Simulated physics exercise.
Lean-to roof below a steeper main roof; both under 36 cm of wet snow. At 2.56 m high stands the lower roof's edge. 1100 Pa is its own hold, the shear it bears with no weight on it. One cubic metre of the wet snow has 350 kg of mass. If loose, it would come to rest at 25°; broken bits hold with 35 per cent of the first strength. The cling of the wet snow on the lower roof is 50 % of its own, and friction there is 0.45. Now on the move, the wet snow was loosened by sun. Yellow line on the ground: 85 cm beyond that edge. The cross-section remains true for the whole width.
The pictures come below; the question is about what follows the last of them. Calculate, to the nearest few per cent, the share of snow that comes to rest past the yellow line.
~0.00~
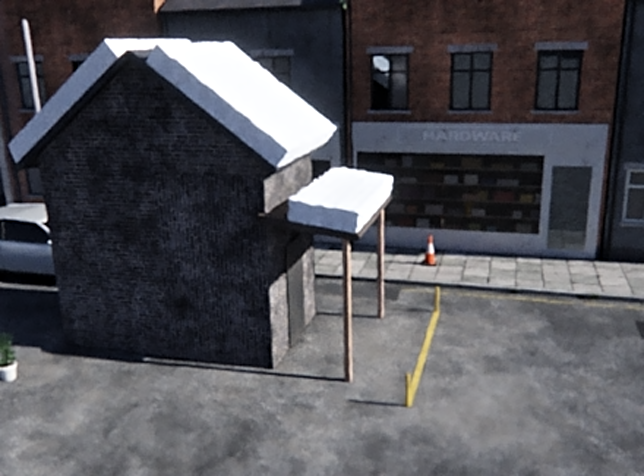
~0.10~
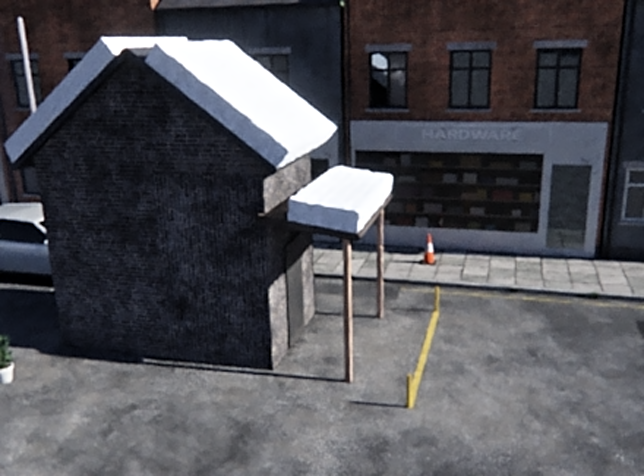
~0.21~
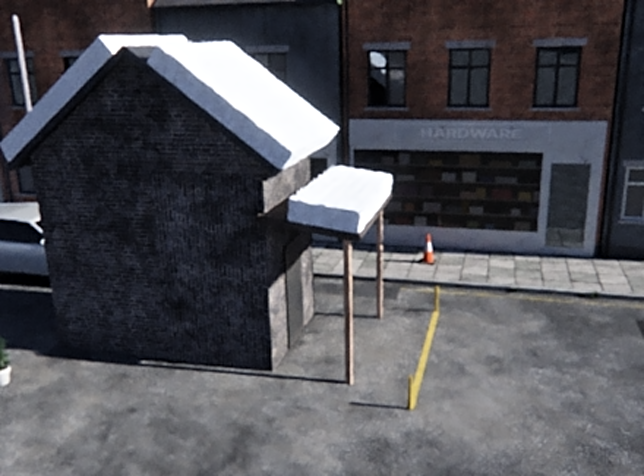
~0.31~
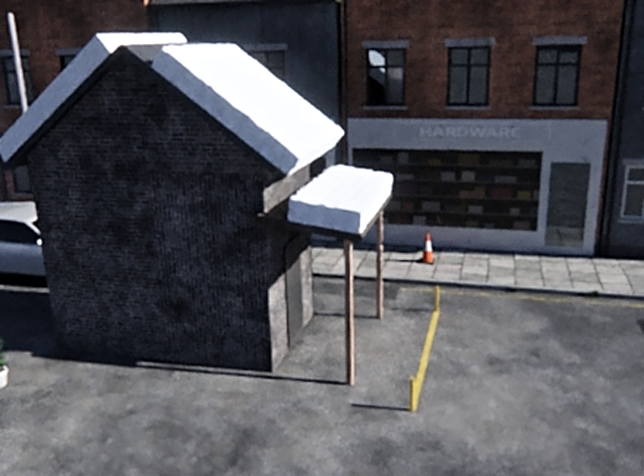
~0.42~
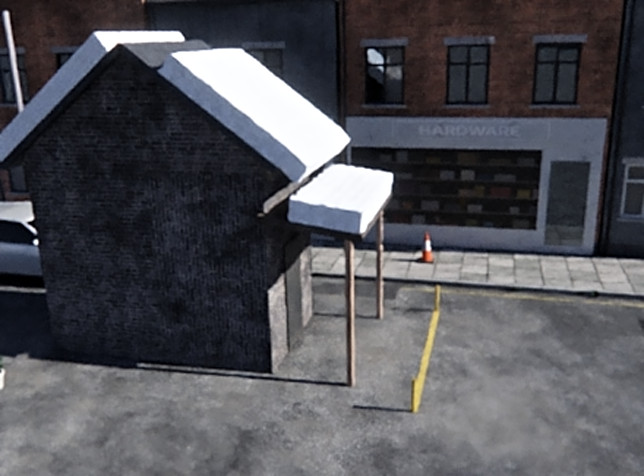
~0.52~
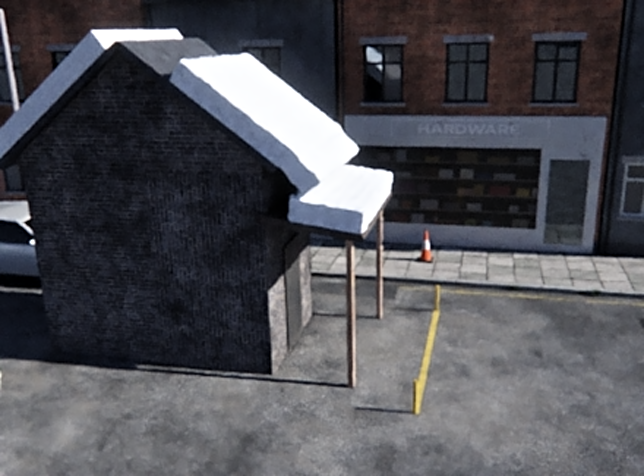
Roughly 55 per cent.
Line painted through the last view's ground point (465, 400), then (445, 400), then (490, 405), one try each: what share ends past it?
Roughly 35 %, then 45 %, then 25 %.
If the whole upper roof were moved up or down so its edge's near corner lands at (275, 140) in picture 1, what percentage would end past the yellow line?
Roughly 70 %.
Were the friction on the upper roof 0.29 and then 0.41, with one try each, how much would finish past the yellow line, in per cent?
It would be 45 % the first time and 30 % the second.
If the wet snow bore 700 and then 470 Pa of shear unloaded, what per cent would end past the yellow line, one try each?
60 %, then 65 %.
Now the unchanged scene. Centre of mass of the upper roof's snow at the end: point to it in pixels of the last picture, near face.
(463, 381).
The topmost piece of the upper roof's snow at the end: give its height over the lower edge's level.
0.4 m.
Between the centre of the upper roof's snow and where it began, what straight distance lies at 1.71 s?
Roughly 4.2 m.
After 1.07 s, none is below the lower edge and 0 % is past the line.
After 1.71 s, 54 % is below the lower edge and 43 % is past the line.
After 2.36 s, 64 % is below the lower edge and 54 % is past the line.
After 3.00 s, 78 % is below the lower edge and 54 % is past the line.
After 4.20 s, 78 % is below the lower edge and 55 % is past the line.
